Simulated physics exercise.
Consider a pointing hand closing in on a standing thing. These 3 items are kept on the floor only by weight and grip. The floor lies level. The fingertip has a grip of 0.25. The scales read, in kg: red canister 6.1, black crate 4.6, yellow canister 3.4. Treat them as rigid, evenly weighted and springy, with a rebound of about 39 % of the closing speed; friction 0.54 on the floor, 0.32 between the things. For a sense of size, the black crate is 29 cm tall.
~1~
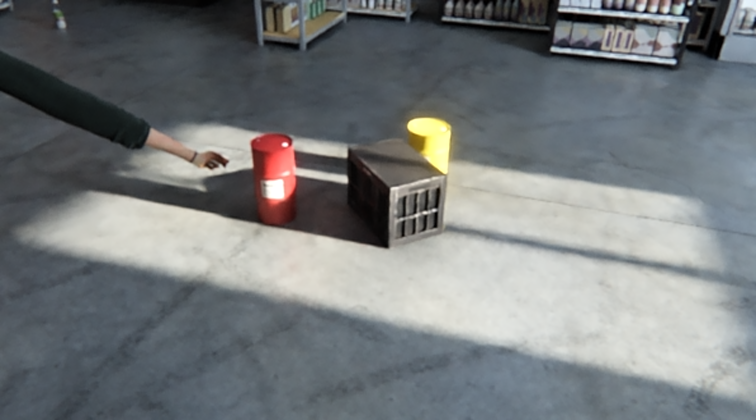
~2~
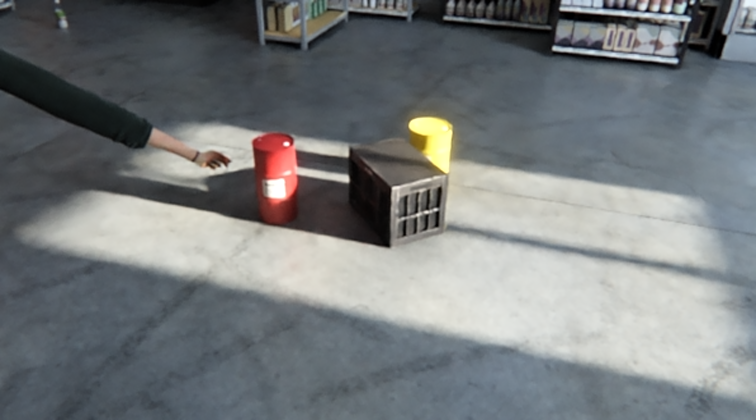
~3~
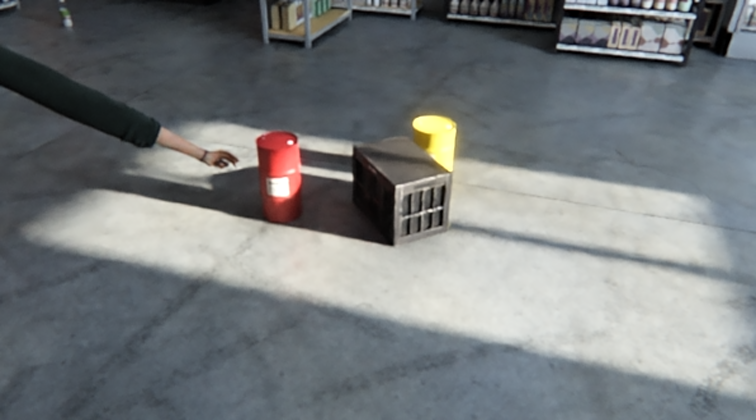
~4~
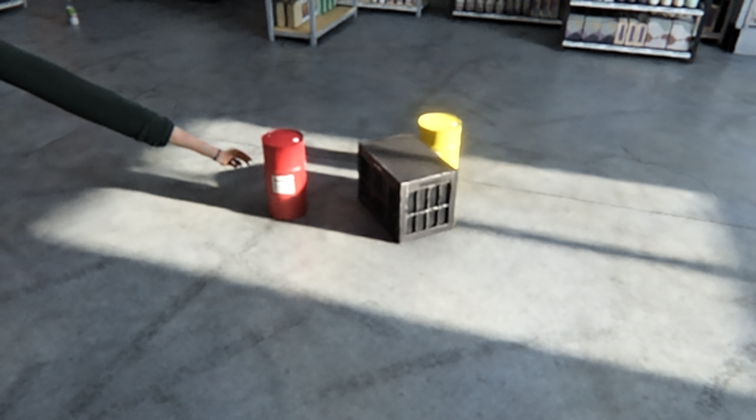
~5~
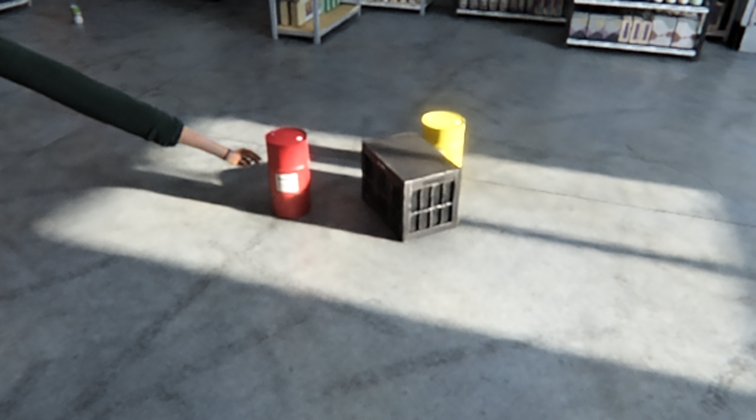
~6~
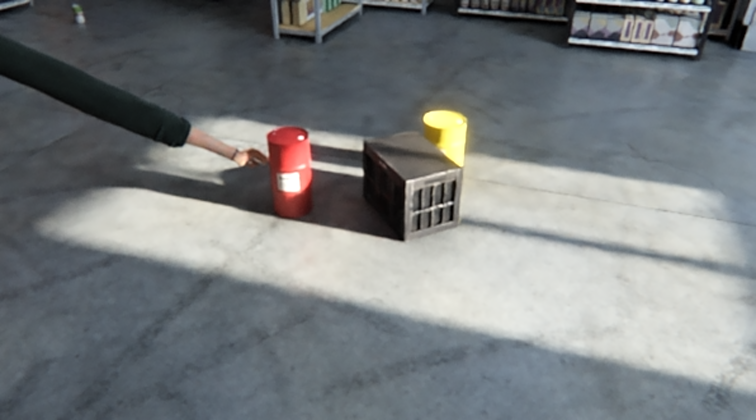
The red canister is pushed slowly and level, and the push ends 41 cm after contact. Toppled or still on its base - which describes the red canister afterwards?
Toppled.
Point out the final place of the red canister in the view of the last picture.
Roughly (327, 228).
Then, 0.40 s after the last picture, 26 cm of travel; red canister leaning 39° near (319, 174).
Then, 0.70 s after the last picture, 37 cm of travel; red canister on its side near (346, 207); black crate slid 2 cm.
Then, 1.20 s after the last picture, 54 cm of travel; red canister on its side near (337, 219); black crate slid 2 cm.
At rest, tipped over on the floor, red canister; the other 2 in place, give or take 14 cm. Seen from the same camera at the end, red canister near (327, 228).
